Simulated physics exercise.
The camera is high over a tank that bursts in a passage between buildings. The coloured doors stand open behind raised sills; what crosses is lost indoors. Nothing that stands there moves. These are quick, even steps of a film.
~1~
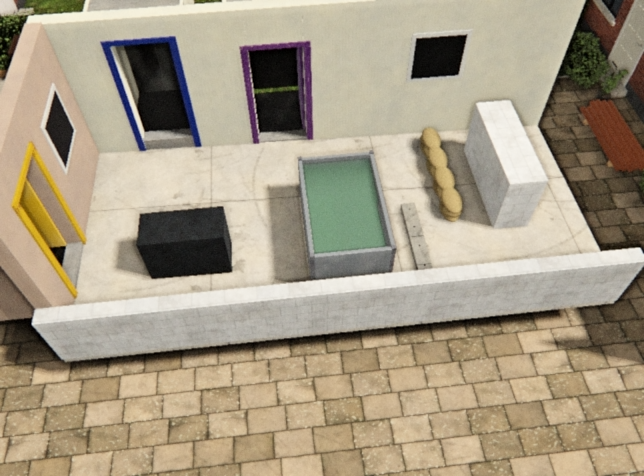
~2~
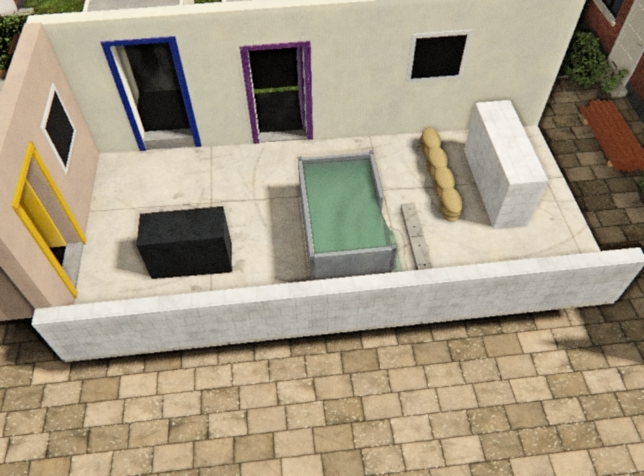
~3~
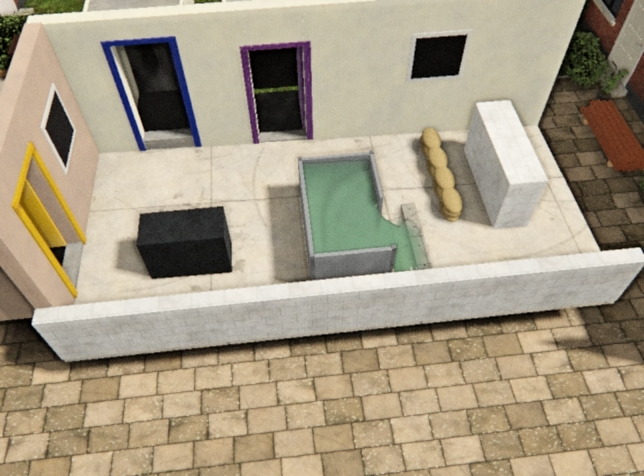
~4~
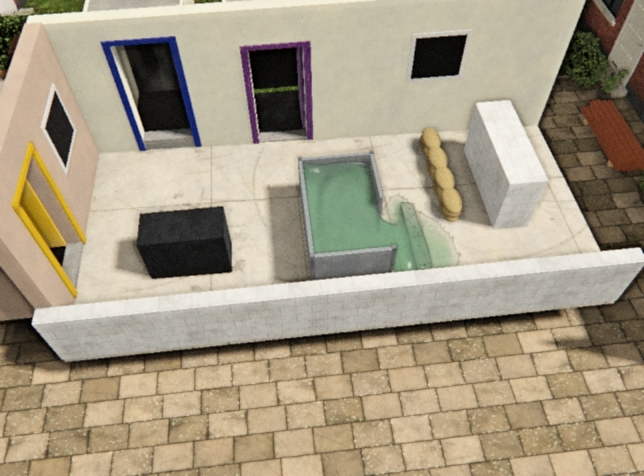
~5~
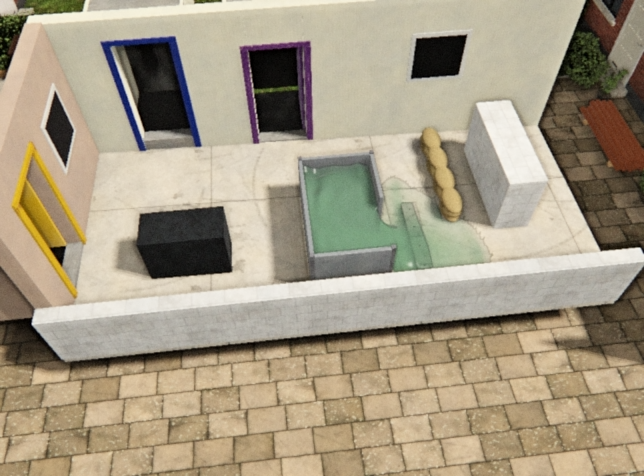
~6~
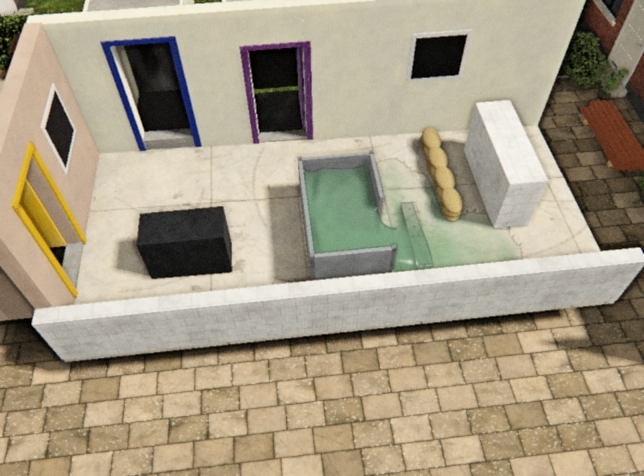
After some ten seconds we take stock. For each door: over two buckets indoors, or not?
The yellow door holds within the limit; the blue door holds within the limit; the purple door holds within the limit.
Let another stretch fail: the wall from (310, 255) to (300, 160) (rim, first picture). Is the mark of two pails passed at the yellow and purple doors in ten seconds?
My reading: Yellow door passes that mark, purple door floods.
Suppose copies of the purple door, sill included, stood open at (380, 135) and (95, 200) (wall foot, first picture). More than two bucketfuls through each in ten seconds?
In turn: Floods, is under.
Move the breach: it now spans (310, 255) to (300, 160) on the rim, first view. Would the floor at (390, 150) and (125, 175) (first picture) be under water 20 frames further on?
As listed: Clear, awash.
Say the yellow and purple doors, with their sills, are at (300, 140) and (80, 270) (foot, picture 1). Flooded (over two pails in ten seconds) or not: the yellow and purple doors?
In short: Yellow lets less in; purple lets less in.
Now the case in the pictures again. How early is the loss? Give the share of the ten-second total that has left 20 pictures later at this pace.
Near 55 in a hundred.
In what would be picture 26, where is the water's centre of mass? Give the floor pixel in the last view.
Around (399, 223).
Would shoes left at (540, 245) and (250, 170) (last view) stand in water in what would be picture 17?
As listed: Covered, clear.
A moment on, water covers 30 % of the floor; the yellow door not reached, the blue door not reached, the purple door not reached.
Next, water covers 35 % of the floor; the yellow door not reached, the blue door not reached, the purple door not reached.
Then, water covers 50 % of the floor; the yellow door not reached, the blue door not reached, the purple door wet at the sill, nothing in.
Later, water covers 60 % of the floor; the yellow door not reached, the blue door not reached, the purple door wet at the sill, nothing in.
In the end, water covers 60 % of the floor; the yellow door not reached, the blue door not reached, the purple door wet at the sill, nothing in.
